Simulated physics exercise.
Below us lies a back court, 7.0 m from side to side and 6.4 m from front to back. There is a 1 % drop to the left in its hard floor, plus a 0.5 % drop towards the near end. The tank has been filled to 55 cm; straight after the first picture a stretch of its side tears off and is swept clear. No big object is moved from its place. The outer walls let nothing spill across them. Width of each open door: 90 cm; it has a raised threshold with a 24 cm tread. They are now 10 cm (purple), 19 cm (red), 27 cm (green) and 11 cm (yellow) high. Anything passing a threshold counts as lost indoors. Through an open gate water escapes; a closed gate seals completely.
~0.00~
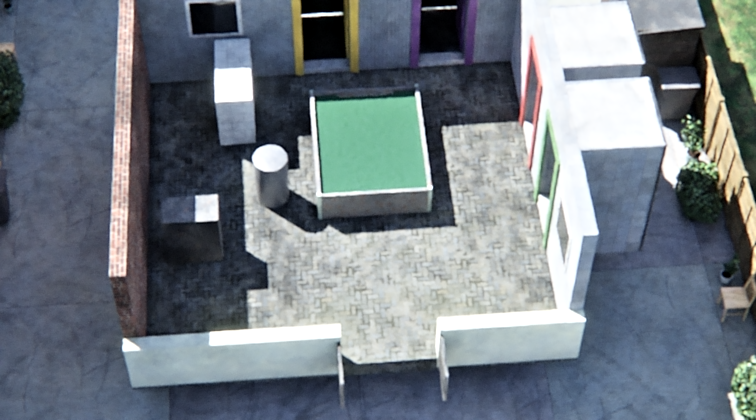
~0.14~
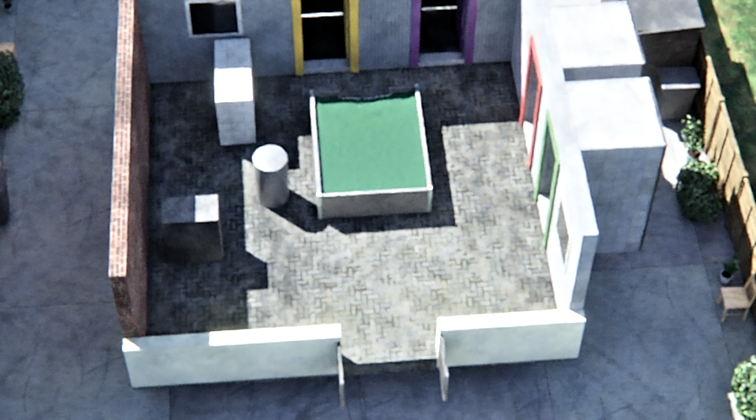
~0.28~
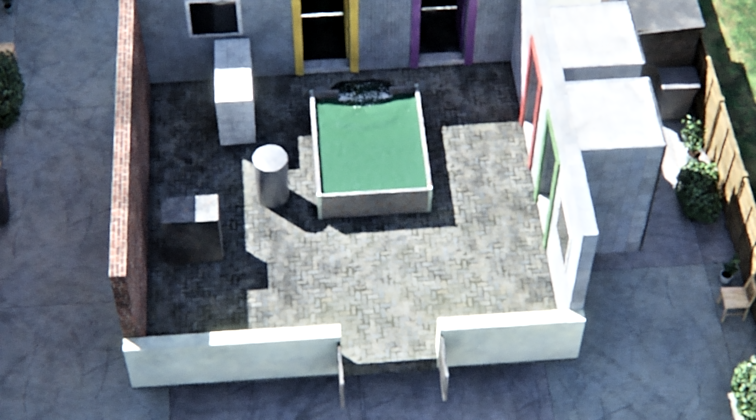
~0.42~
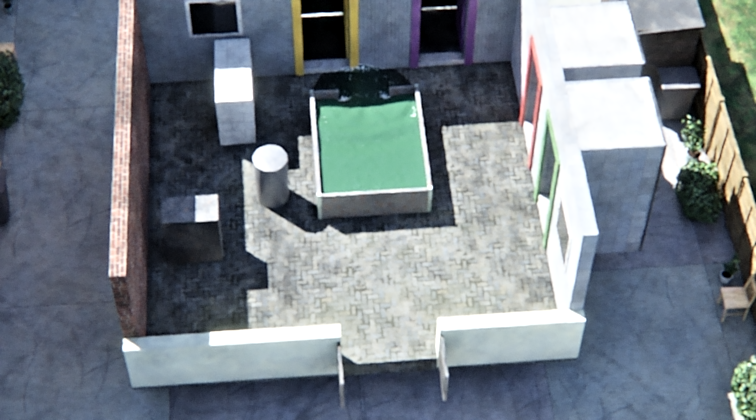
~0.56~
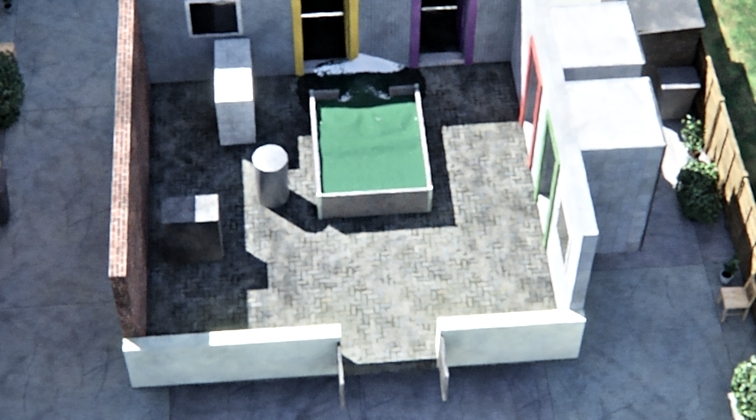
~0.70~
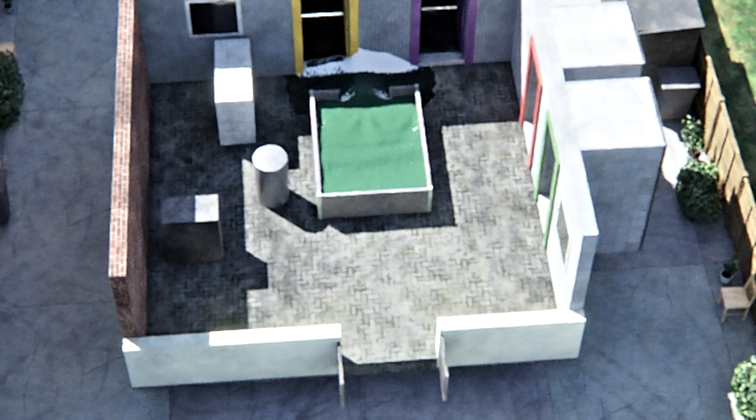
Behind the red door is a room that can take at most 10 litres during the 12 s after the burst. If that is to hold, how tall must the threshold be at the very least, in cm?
Close to 5.5 cm is just enough.
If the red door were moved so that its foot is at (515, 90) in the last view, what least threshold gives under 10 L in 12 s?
Around 18 cm would do it.
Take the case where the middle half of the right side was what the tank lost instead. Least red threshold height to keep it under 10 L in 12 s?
In that case about 30 cm.
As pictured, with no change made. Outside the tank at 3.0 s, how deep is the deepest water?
29 cm.
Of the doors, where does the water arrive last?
The green one comes last.
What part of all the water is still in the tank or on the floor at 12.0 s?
Around 82 in a hundred parts remain.
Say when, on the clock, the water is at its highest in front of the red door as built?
I'd guess close to 3.0 seconds.
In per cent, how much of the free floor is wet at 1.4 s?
Wet share: Near 10 %.
After 1.4 s water covers 10 % of the floor, deepest (38 cm) near (366, 73); it has not reached the red door.
After 3.0 s water covers 25 % of the floor, deepest (29 cm) near (366, 73); 10 cm at the red door, 0 litres in over its 19 cm threshold.
After 12.0 s water covers 95 % of the floor, deepest (11 cm) near (146, 366); 3 cm at the red door, 0 litres in over its 19 cm threshold.
At the red door as built, the water arrived by 2.3 s and peaked near 10 cm at 3.0 s.
With a threshold of 5 cm, 14 litres would have come in within the 12 s; with 6.5 cm, 6 litres. So under 10 litres takes about 5.5 cm.
